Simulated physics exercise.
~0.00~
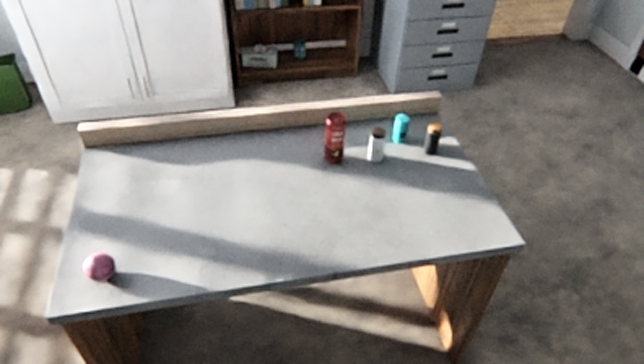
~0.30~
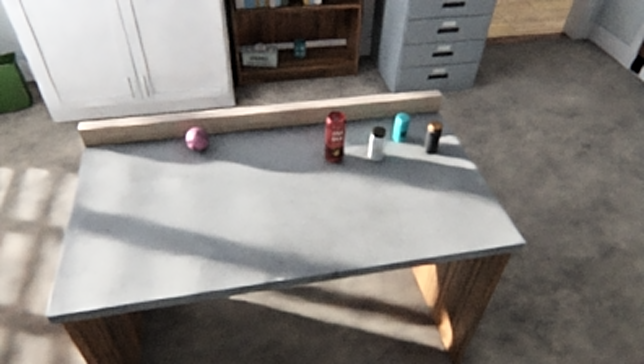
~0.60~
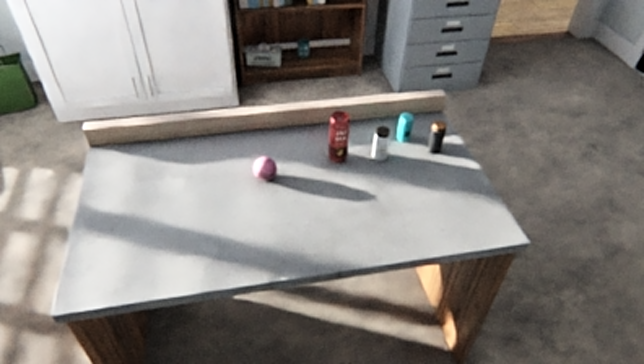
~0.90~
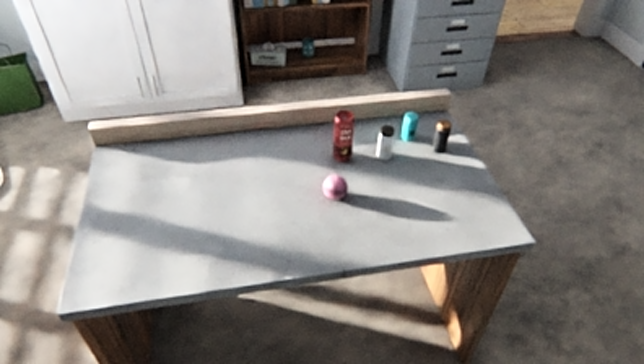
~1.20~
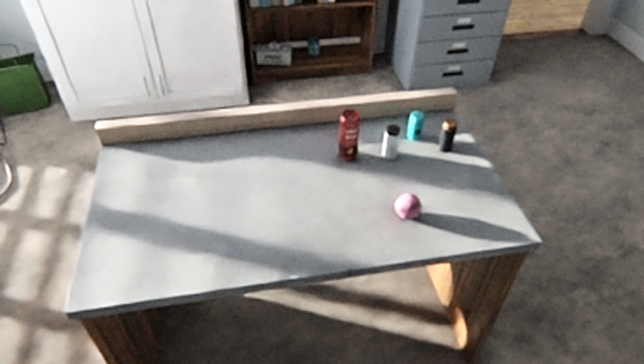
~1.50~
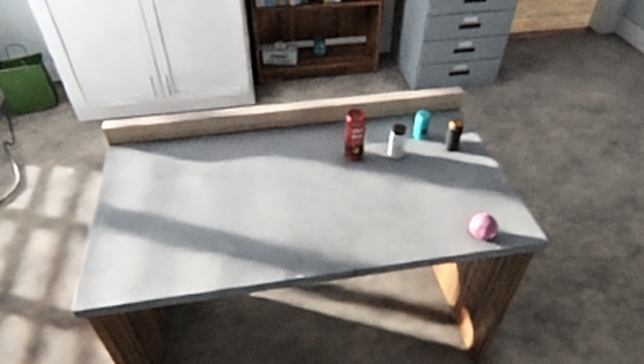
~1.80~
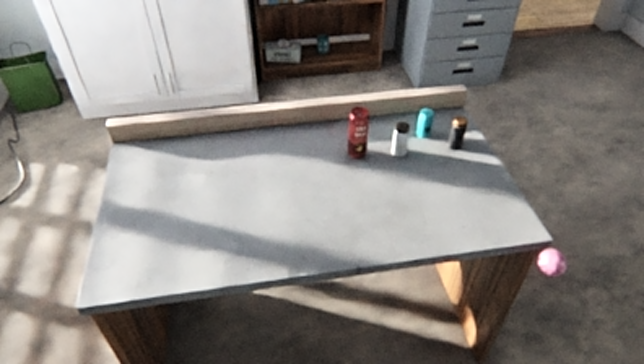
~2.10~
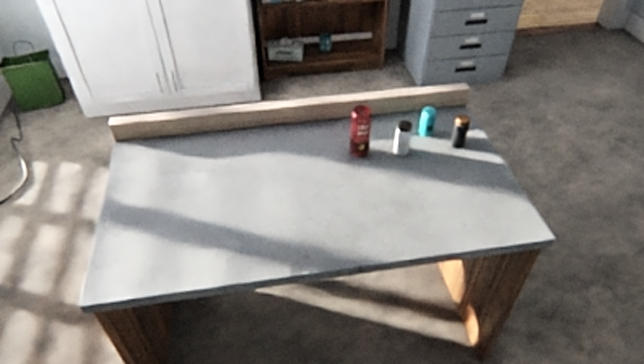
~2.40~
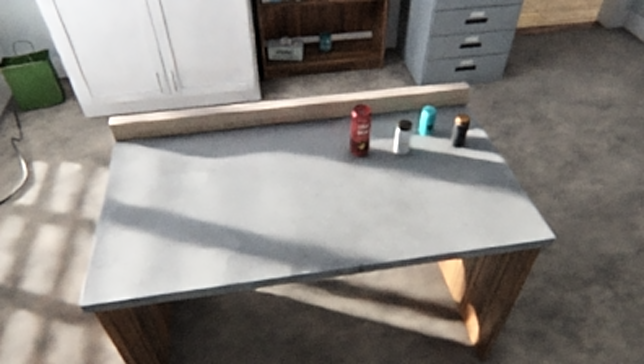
Pink ball rolling to the back rail of a grey table, rebounding and dropping off the right end, four containers left standing.
